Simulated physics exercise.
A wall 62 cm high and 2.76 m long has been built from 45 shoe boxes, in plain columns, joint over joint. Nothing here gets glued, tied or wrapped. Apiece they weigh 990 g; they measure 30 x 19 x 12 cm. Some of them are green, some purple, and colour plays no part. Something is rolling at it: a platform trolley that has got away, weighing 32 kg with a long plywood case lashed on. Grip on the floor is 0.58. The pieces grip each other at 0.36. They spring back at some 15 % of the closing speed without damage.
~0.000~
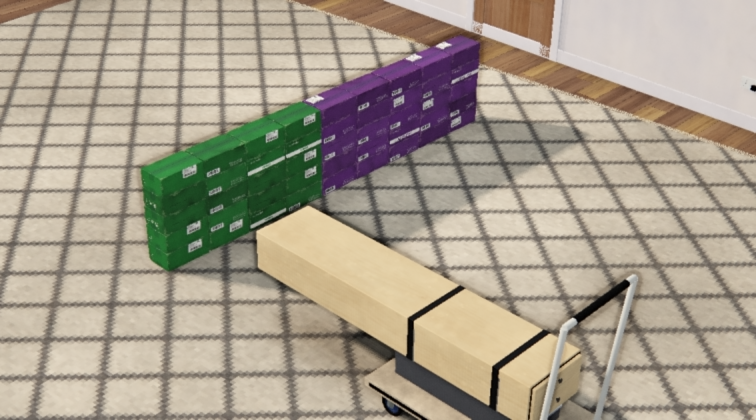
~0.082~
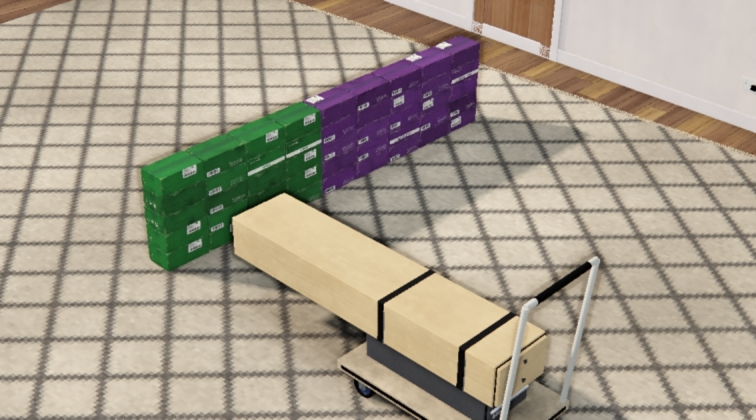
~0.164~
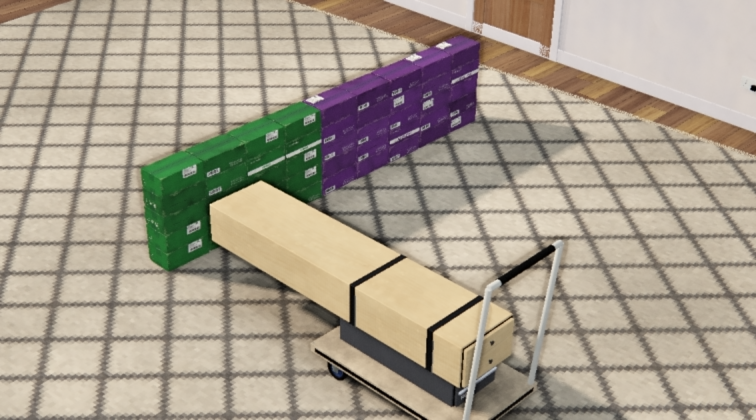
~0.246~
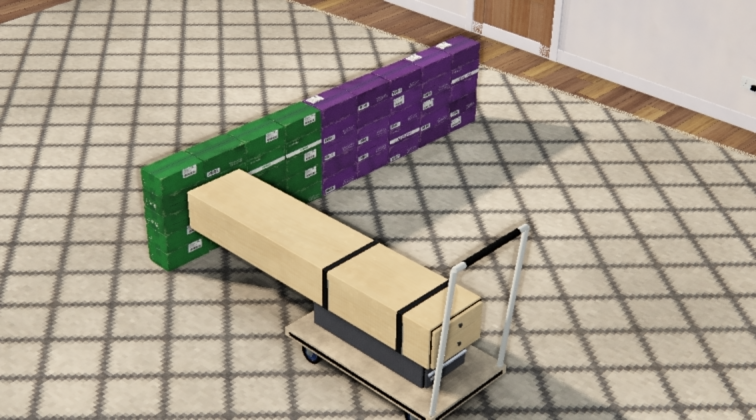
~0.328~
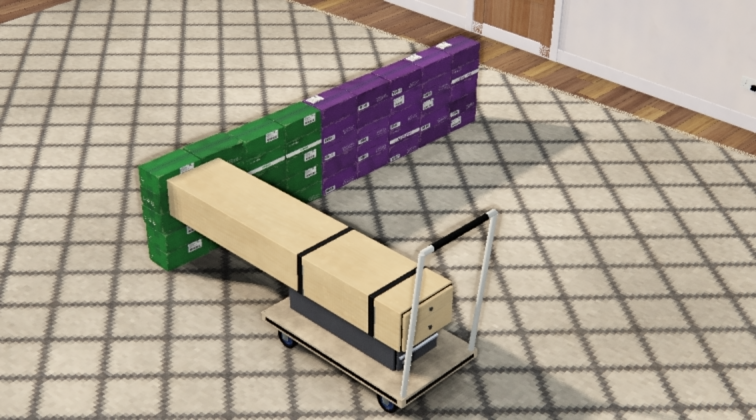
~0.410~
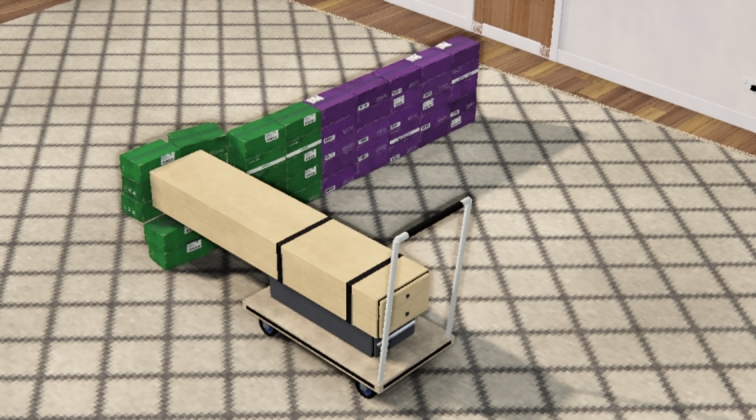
A long box strapped on a trolley rolls left and pushes into stacked green boxes.
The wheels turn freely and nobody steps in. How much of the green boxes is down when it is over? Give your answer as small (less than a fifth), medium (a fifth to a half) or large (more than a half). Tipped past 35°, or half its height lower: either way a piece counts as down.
Medium - a fifth to a half.
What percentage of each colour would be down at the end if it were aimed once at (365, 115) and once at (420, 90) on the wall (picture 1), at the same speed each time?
You'd get purple at 40 followed by 20, and green at 0 followed by 0 percent.
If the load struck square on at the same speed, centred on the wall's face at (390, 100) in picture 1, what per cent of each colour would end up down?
For purple it's 20 per cent, for green 0 per cent.
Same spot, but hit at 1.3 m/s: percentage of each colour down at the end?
Share down, in per cent: Purple 0, green 40.
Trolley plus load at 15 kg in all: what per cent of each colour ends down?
You'd get purple at 0 and green at 40 per cent down.
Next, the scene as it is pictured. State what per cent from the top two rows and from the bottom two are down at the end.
20% and 10%.
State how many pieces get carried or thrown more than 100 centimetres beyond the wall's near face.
I'd estimate 8 pieces.
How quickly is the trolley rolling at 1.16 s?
Roughly 1.2 m/s.
By 0.52 s, load 37 cm past the wall's line, still rolling; 6 of the 20 green boxes down (6 of 45 in all colours); top green box unmoved.
By 0.86 s, load 97 cm past the wall's line, still rolling; 6 of the 20 green boxes down (6 of 45 in all colours); top green box unmoved.
By 1.16 s, load 1.37 m past the wall's line, still rolling; 7 of the 20 green boxes down (7 of 45 in all colours); top green box unmoved.
By 1.62 s, load 1.78 m past the wall's line, still rolling; 7 of the 20 green boxes down (7 of 45 in all colours); top green box unmoved.
When it is over (2.4 s), load 1.89 m past the wall's line, still rolling; 7 of the 20 green boxes down (7 of 45 in all colours); top green box unmoved; top purple box unmoved. That is 35 per cent. In pixels of the last frame, middles, top green box near (256, 138), top purple box near (330, 107).
